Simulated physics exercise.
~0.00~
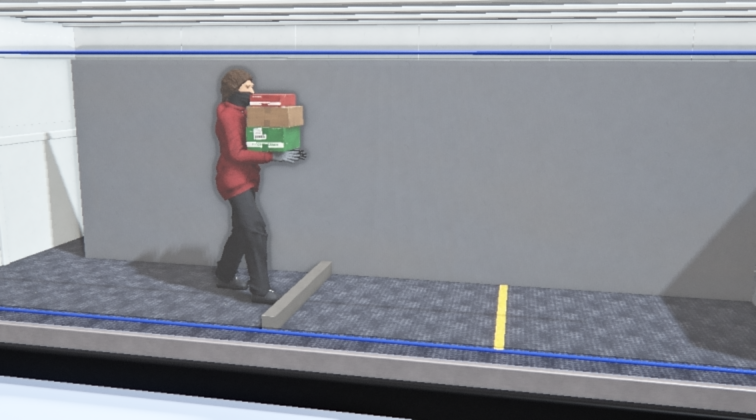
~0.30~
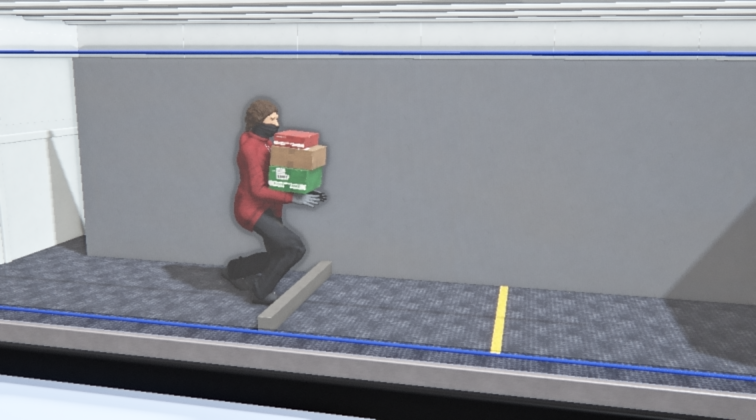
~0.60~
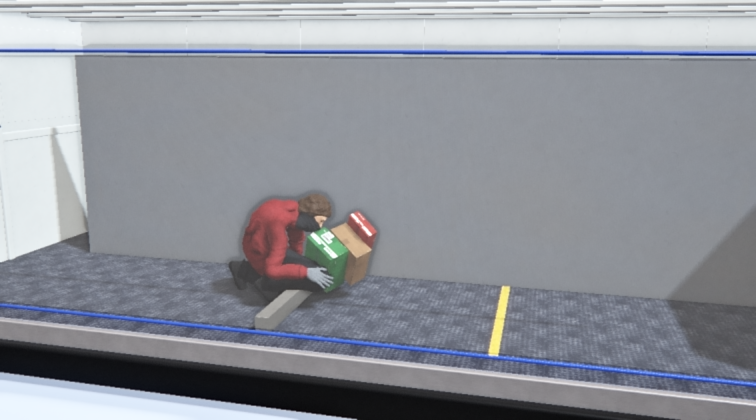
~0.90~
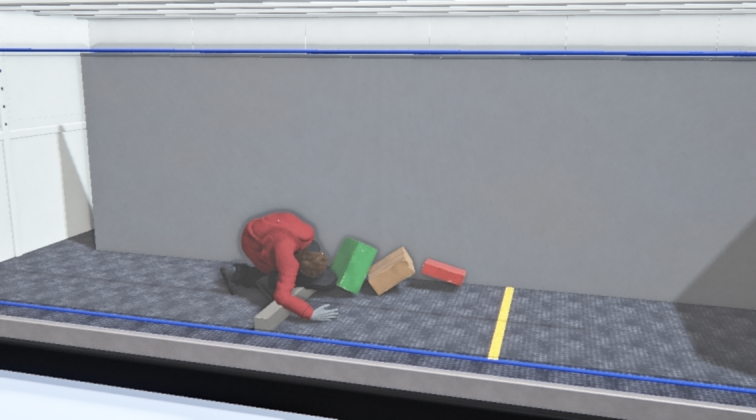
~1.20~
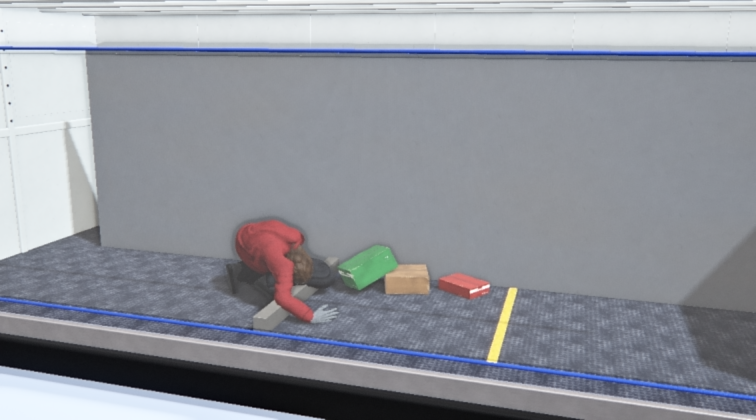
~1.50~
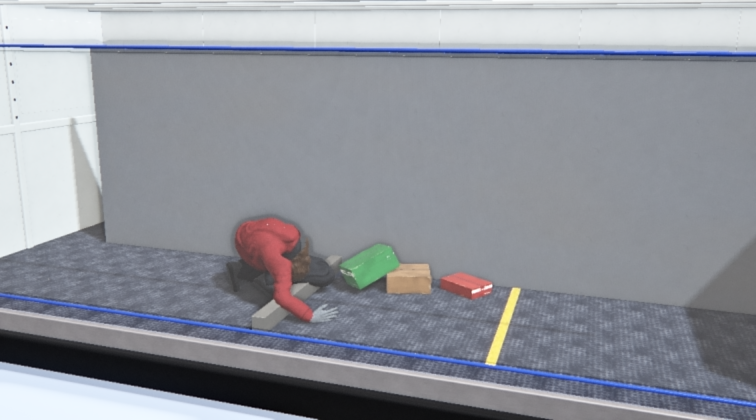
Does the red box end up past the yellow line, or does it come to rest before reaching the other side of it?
The red box does not pass the yellow line. It comes to rest on the floor just to the left of it.
